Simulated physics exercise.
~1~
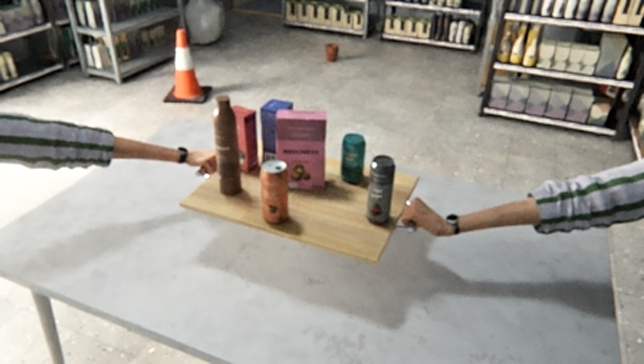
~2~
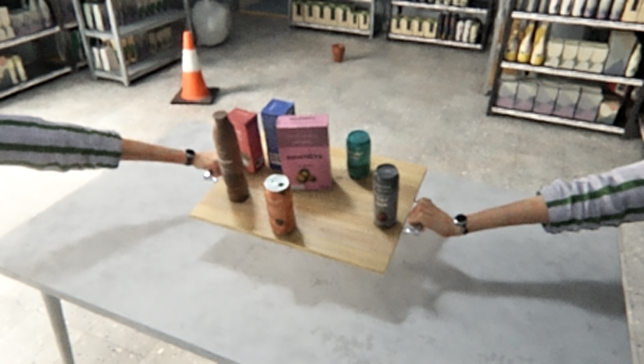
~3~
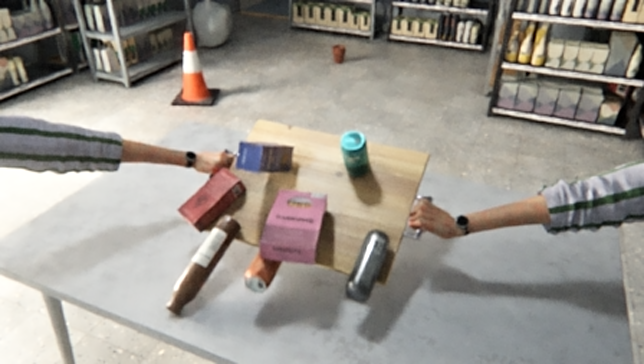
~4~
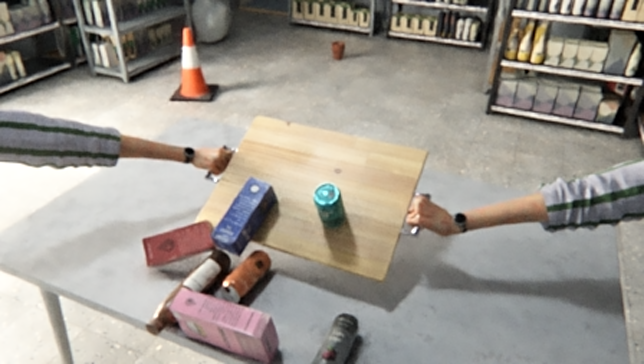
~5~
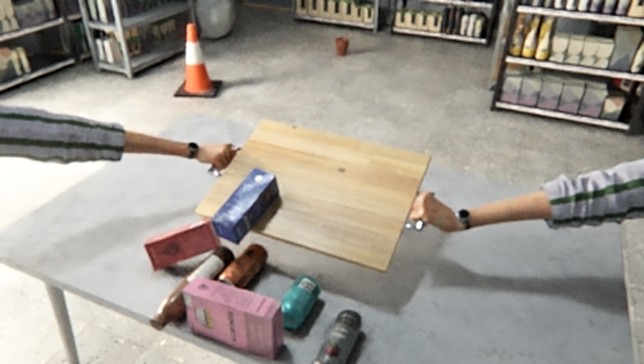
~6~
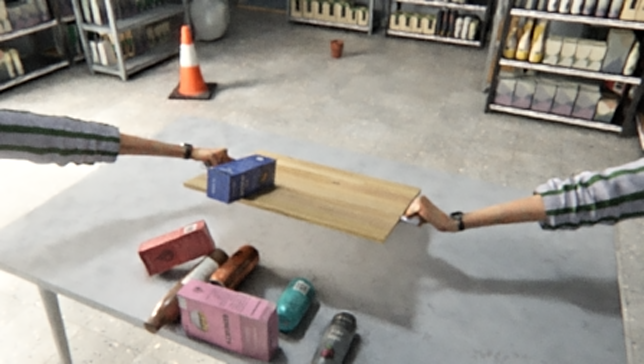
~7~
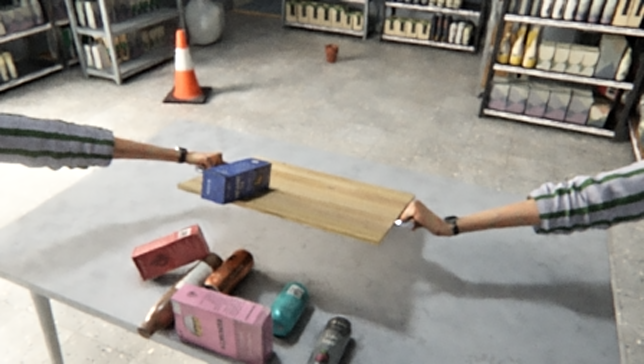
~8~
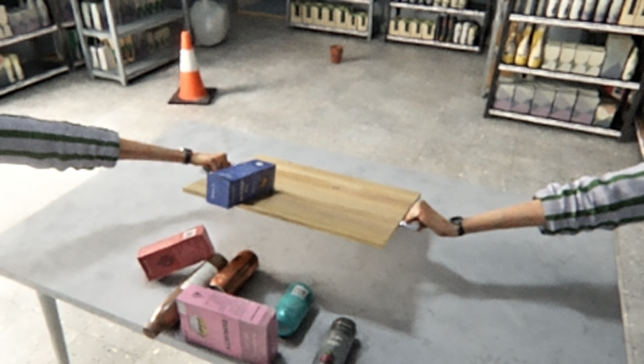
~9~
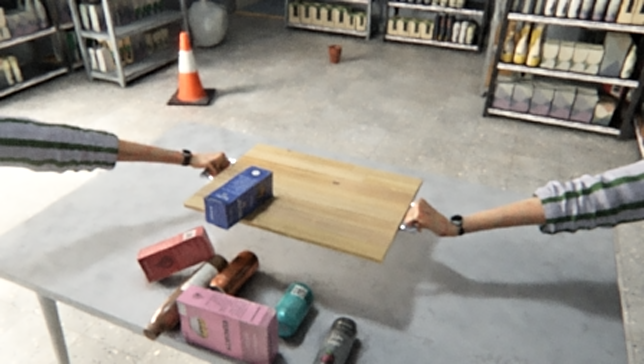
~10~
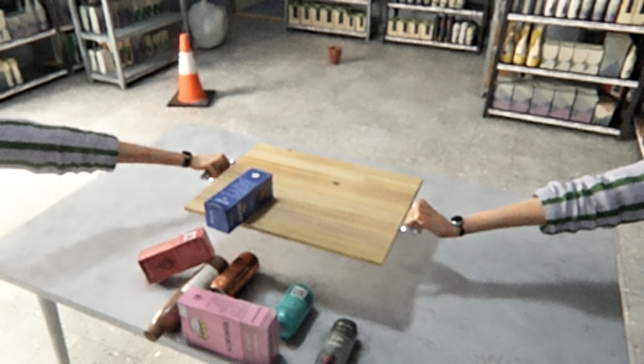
At the start, two hands hold a flat wooden board above a grey table, with a brown bottle, three cans, and red, blue and pink boxes standing on it. The board tips steeply towards the viewer, and the items topple and slide. The bottle, the orange and grey cans, then the pink and red boxes drop off the near edge onto the table. The turquoise can slides down after them and falls too. The hands then tip the board the other way before easing it back. It ends with only the blue box on the board, lying on its side.
